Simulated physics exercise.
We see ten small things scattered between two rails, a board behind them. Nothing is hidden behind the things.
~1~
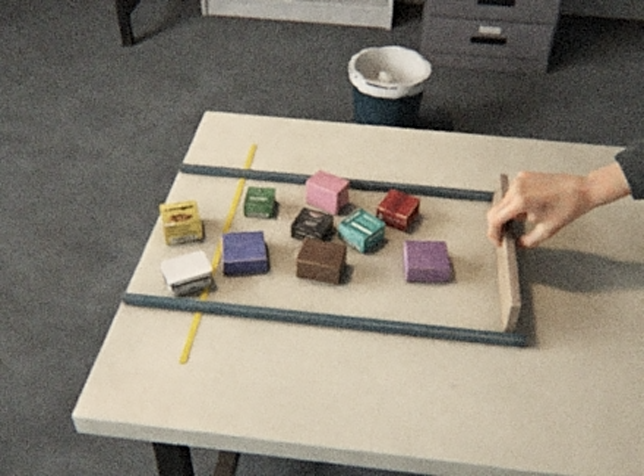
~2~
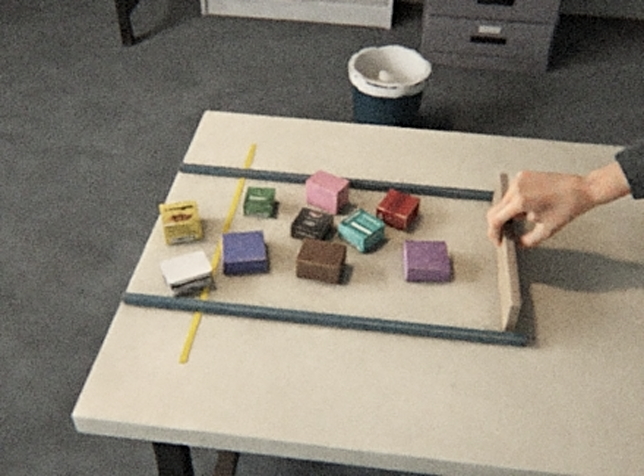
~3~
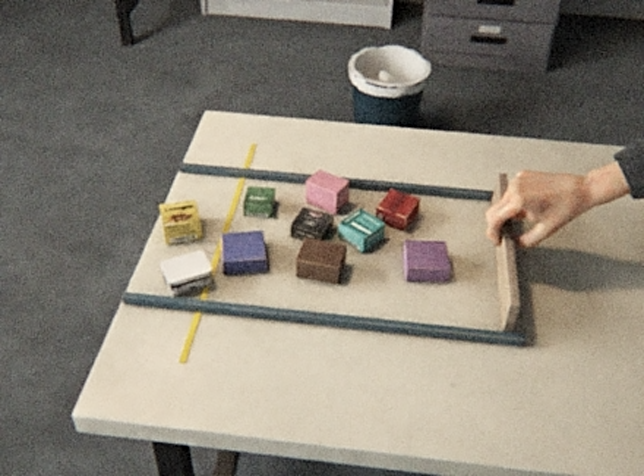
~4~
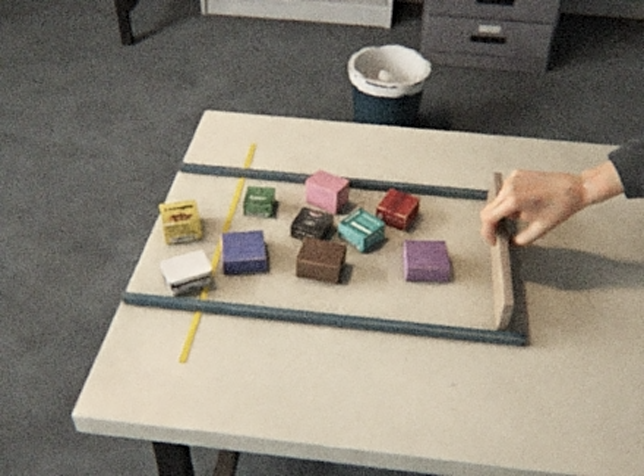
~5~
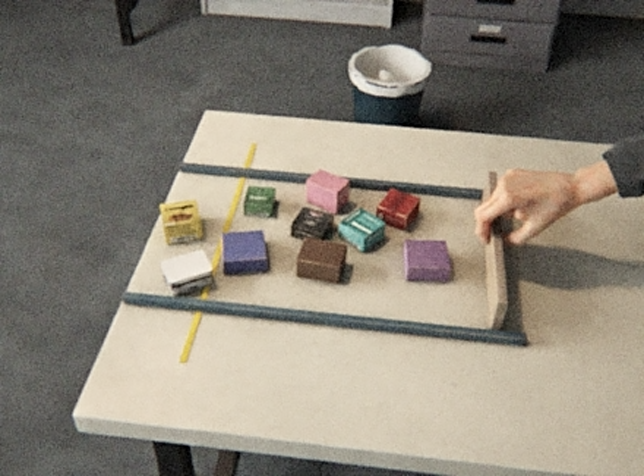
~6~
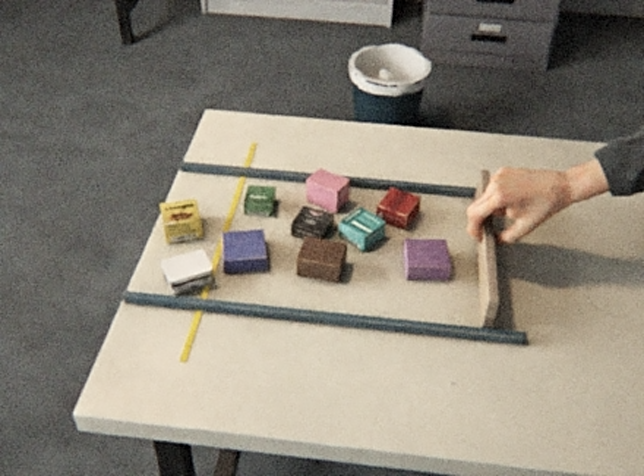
On a pale table, ten small coloured boxes and blocks lay scattered between two dark rails, while a hand held an upright board at the right and slid it slightly left, the boxes staying still.
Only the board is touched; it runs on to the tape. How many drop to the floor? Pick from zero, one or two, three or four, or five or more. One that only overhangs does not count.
Here the number that fall off is three or four.
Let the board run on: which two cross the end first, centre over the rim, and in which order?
In order: The yellow box, the blue block.
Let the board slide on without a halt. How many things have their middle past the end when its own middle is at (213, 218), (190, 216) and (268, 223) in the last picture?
In that order 5, 7 and 1.
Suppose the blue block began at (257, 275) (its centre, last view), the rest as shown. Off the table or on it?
From there it tumbles off.
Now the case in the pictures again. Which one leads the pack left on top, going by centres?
Foremost is the brown block.
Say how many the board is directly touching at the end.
2 of them.
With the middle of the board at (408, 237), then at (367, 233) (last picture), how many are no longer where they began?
3 and 6.
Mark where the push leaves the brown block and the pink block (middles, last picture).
Near (153, 245) and (191, 174).
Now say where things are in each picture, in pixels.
The first frame shows yellow box (181, 222); white case (187, 274); blue block (244, 252); board (505, 249); tape (224, 236).
The second frame shows white case (187, 274); red box (398, 210).
The third frame shows blue block (244, 252); turquoise box (362, 230).
The fourth frame shows yellow box (181, 221); pink block (327, 191).
The fifth frame shows white case (188, 274); black box (312, 226).
The sixth frame shows yellow box (182, 220); white case (188, 273); blue block (244, 251); board (486, 244); tape (224, 235).
Soon after, none off yet; yellow box at rest near (182, 220); white case at rest near (188, 273); blue block at rest near (244, 251).
After that, none off yet; yellow box displaced a little near (174, 214); white case displaced a little near (166, 275); blue block displaced about its own width near (191, 244).
In the end, the number that fall off is three or four; gone, black box, green box, blue block and yellow box.
